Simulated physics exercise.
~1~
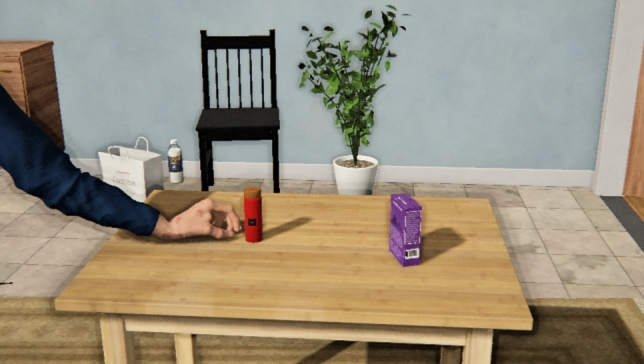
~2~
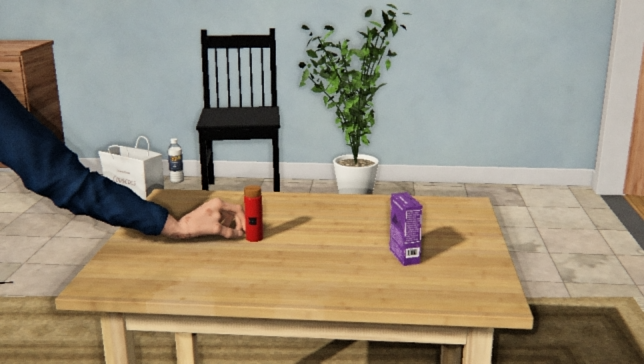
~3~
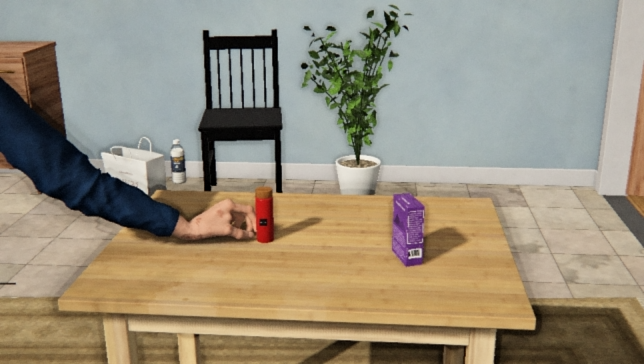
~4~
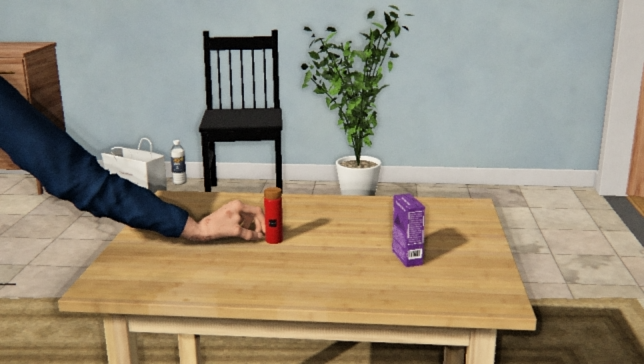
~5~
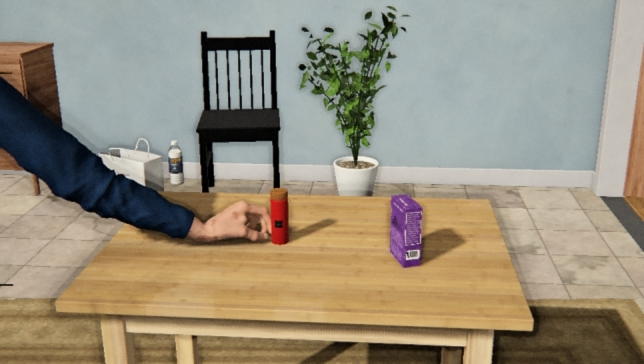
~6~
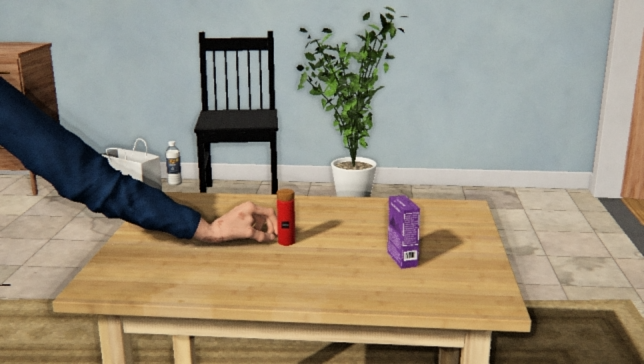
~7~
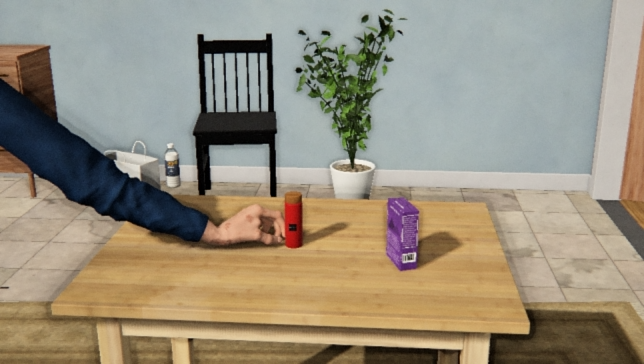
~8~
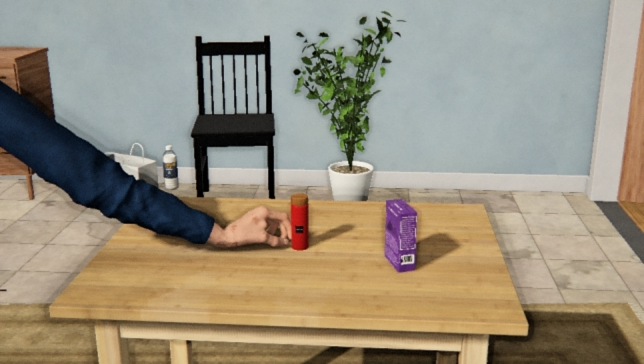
A hand in a dark blue sleeve reached over a wooden table and slowly pushed a red shaker to the right with its fingers, toward a purple packet that stayed put, and the shaker slid along without tipping and ended still upright, short of the packet.
